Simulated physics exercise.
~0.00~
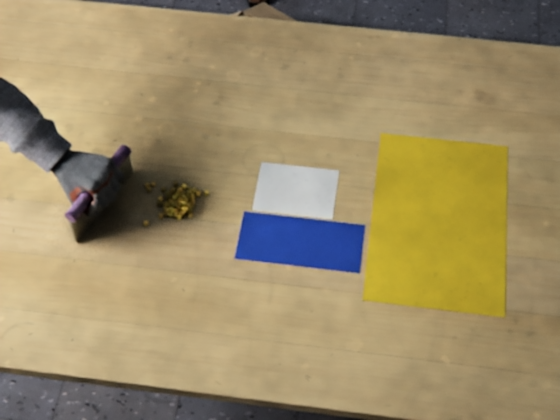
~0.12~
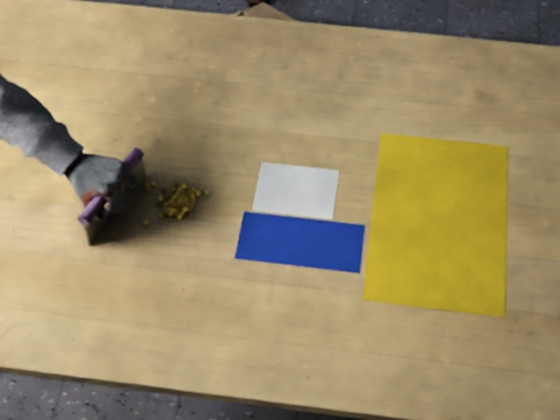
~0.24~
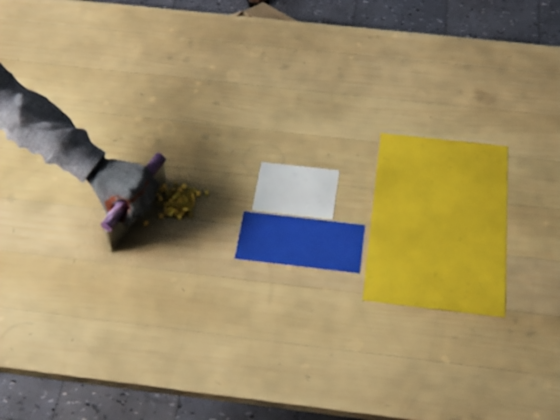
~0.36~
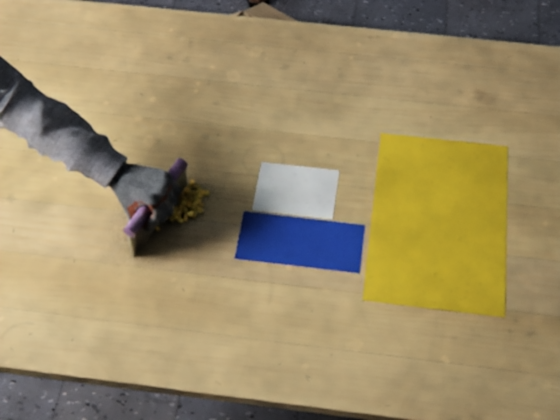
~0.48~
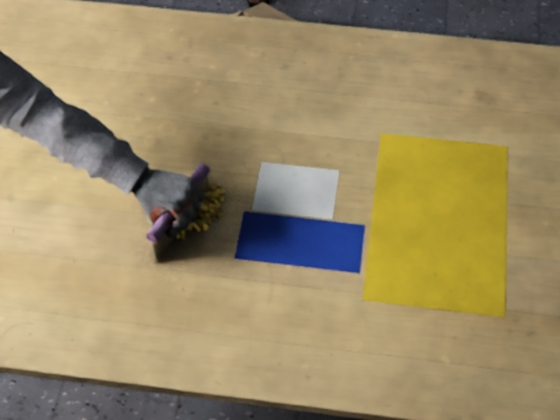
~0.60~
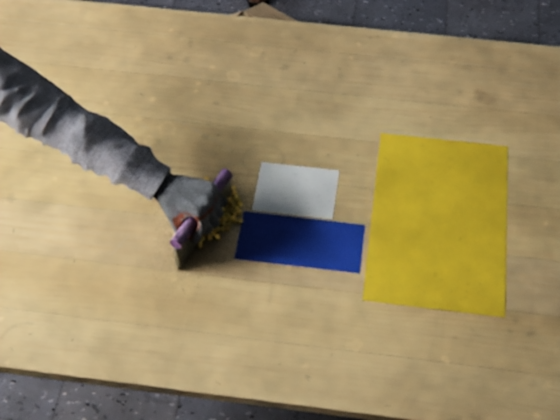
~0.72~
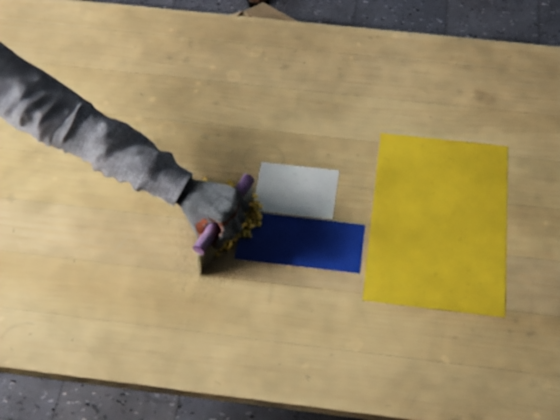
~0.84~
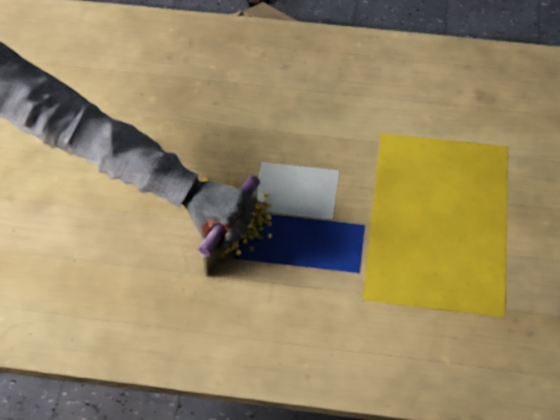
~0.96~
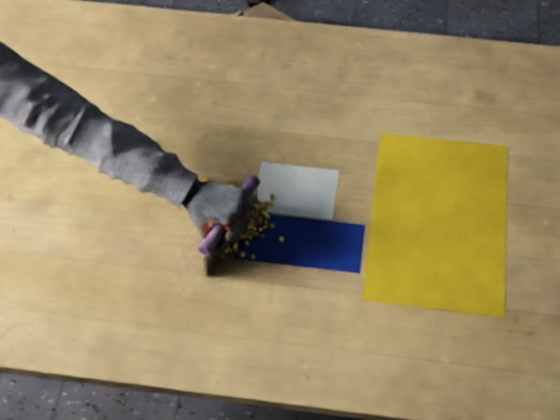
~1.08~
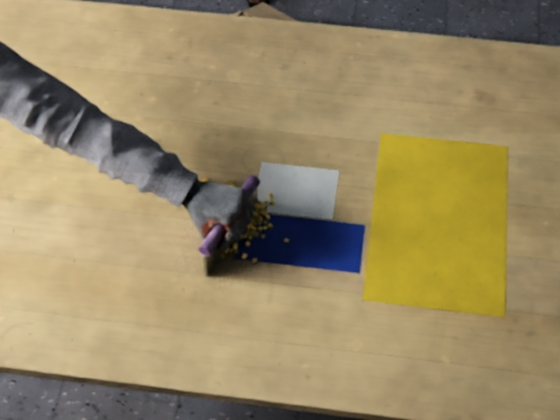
A gloved hand holding a scraper slid right across a wooden table, pushing a small heap of yellowish bits toward the coloured sheets, then stopped at the blue one's left edge, leaving most bits scattered on blue, with a few on white and bare wood.
